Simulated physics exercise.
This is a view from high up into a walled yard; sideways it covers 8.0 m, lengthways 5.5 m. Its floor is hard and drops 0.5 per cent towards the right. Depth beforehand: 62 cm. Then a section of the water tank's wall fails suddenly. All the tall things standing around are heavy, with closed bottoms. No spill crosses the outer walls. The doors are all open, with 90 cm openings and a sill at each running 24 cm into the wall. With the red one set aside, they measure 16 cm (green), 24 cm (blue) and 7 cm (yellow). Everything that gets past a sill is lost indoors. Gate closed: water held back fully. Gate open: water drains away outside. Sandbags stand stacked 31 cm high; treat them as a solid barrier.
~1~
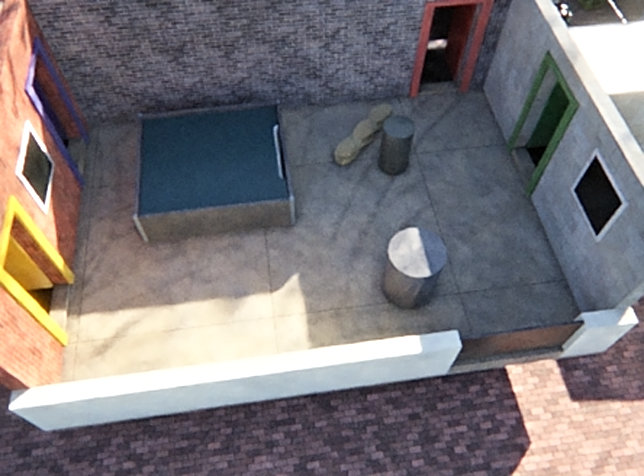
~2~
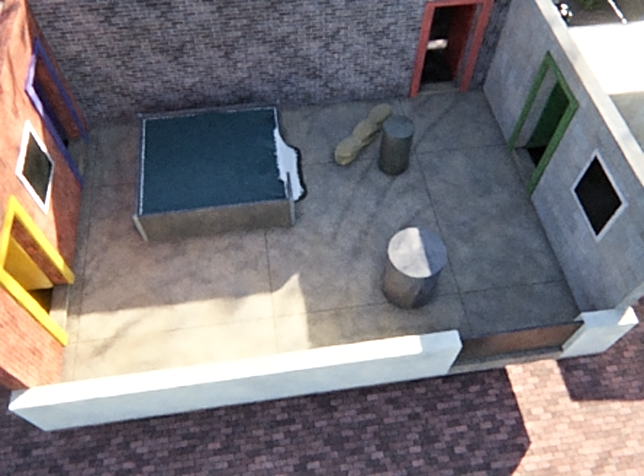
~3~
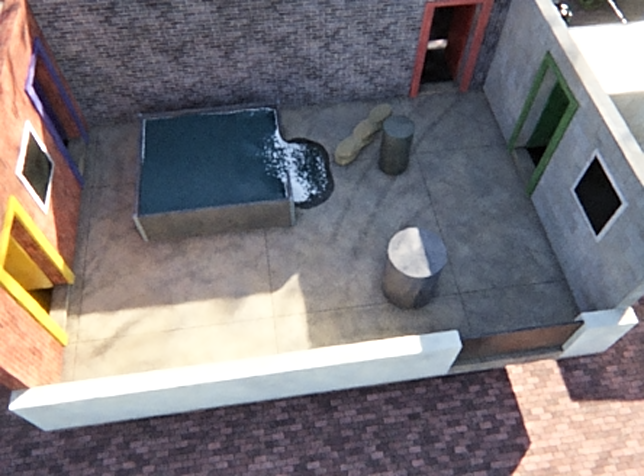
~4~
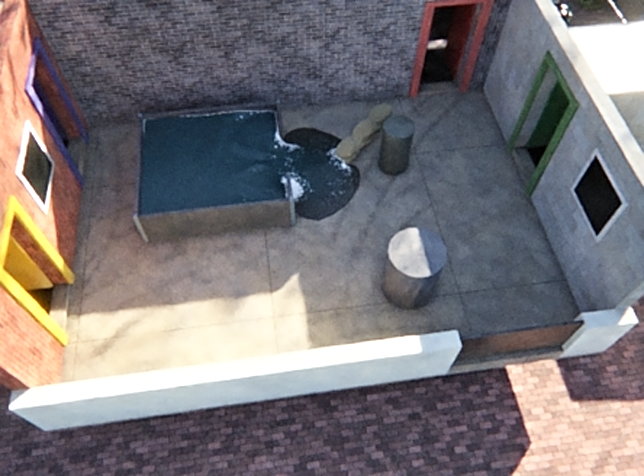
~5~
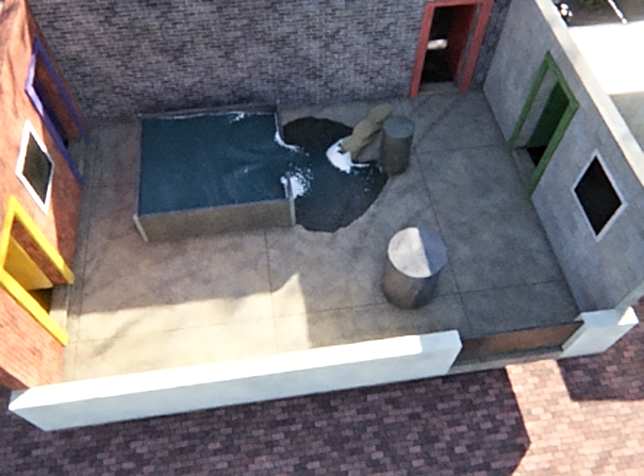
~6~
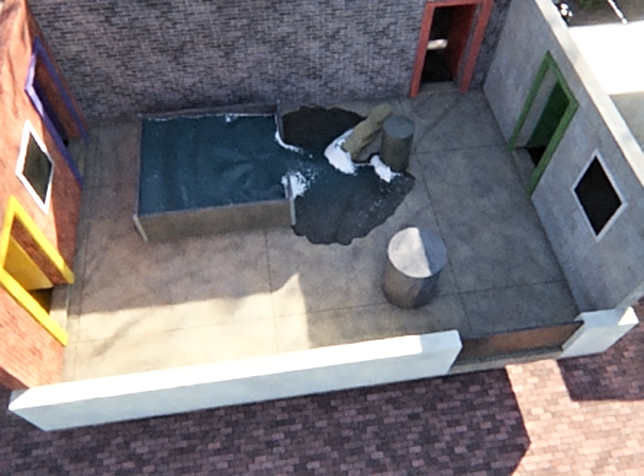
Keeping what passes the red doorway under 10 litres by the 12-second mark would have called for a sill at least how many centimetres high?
It would have called for about 11.5 cm.
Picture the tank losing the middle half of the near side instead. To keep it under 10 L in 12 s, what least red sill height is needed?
Then something near 10.0 cm.
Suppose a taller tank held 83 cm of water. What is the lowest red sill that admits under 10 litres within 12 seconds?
Required height: Approx. 17 cm.
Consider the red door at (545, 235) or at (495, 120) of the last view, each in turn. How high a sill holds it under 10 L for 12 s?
Around 17 and 19 cm respectively.
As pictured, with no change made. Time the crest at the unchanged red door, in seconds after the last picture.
At roughly 7.5 s.
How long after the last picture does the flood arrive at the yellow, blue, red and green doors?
Times: Yellow 7.0 s, blue 4.0 s, red 0.8 s, green 1.1 s.
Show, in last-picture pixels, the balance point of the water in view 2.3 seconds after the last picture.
The water is centred near (309, 182).
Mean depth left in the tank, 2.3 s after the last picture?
I'd put it near 33 cm.
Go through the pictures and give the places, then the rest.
The first picture shows the water tank at (213, 158) is whole and still, 62 cm deep; the red door at (447, 53) is dry.
In the second picture, the gap is at (284, 167), the front 0.2 m out at (301, 195); the back of the water tank holds 62 cm.
In the third picture, the gap is at (284, 167), the front 0.8 m out at (330, 184); the back of the water tank holds 62 cm.
In the fourth picture, water pours out at (284, 167) and has run 1.3 m, to (355, 179); about 8 cm deep outside, 62 cm at the back.
In the fifth picture, the gap is at (284, 167), the front 1.8 m out at (384, 176); the back of the water tank holds 62 cm.
In the sixth picture, the gap is at (284, 166), the front 2.2 m out at (409, 184); the back of the water tank holds 60 cm; the red door at (447, 53), 3.8 m from the gap, is still 1.7 m from the nearest water.
Then, 0.7 s after the last picture water covers 20 % of the floor, deepest (38 cm) near (291, 173); it has not reached the red door.
Then, 2.3 s after the last picture water covers 45 % of the floor, deepest (36 cm) near (585, 333); 7 cm at the red door, 0 litres in over its 7 cm sill.
Then, 11.3 s after the last picture water covers 100 % of the floor, deepest (14 cm) near (513, 165); 11 cm at the red door, 61 litres in over its 7 cm sill.
At the red door as built, the water peaked near 12 cm, 7.7 s after the last picture.
With a sill of 9.5 cm, 23 litres would have come in within the 12 s; with 13 cm, 3 litres. So under 10 litres takes about 11.5 cm.
